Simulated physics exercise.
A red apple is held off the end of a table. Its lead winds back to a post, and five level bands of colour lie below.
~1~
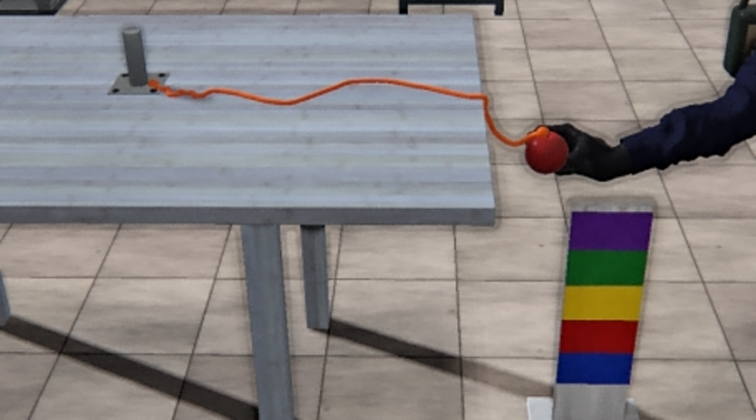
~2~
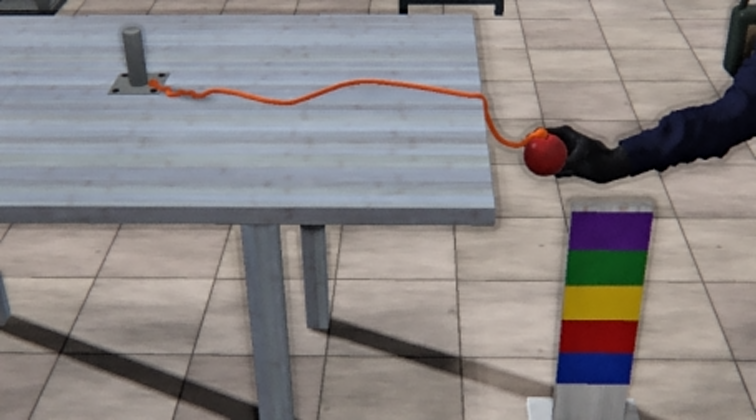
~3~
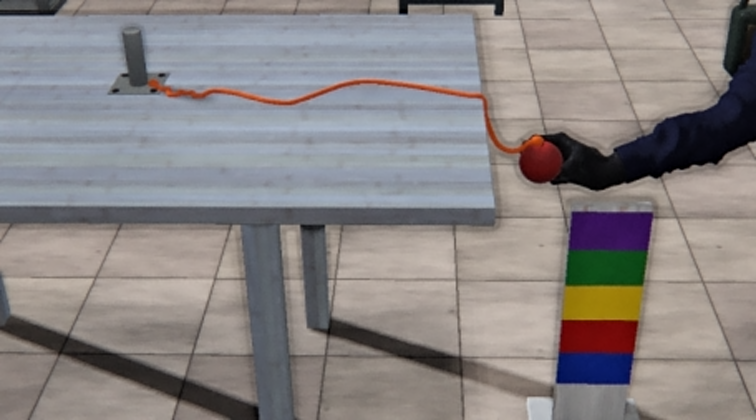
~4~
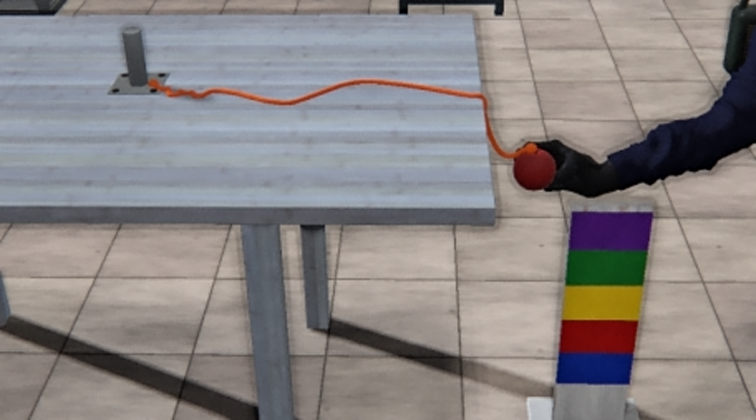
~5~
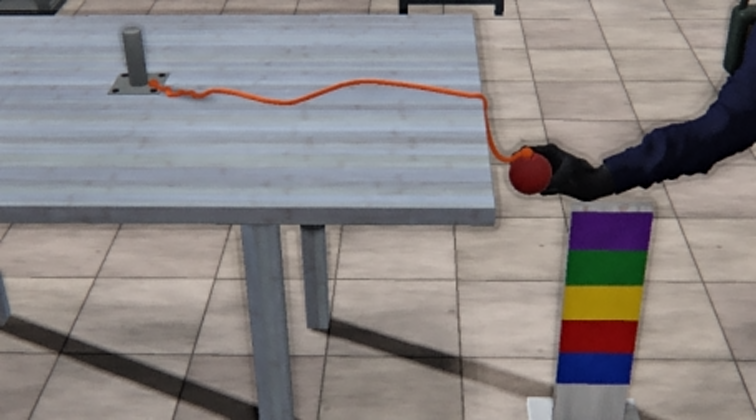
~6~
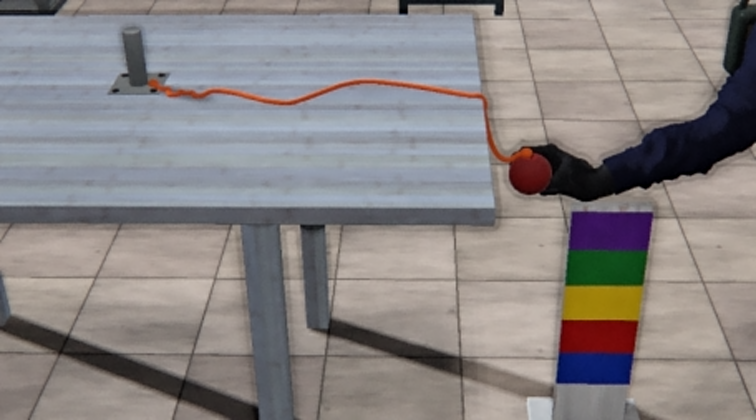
Beyond the table's right end, a gloved hand slowly lowers a corded red ball slightly leftward.
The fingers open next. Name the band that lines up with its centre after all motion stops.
Green.
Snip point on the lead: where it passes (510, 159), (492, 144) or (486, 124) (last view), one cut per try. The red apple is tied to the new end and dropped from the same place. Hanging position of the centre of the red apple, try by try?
The pixels are (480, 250), (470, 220) and (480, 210), in the order of the tries.
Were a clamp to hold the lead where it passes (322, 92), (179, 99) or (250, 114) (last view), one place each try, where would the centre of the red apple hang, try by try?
Taking them in turn, I'd expect around (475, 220), (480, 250) and finally (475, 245).
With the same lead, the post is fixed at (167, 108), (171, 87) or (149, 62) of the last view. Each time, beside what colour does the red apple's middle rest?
Result 1: Yellow. Result 2: Yellow. Result 3: Green.
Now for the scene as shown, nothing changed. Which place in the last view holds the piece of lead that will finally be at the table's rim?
It's the point at about (423, 88).
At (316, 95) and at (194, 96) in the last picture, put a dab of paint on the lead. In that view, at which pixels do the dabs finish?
First one: (364, 94); second one: (228, 87).
Soon after, apple near (464, 248); level with green.
After that, apple near (499, 263); level with green.
In the end, apple near (483, 264); level with green. Its middle rests at the green band.
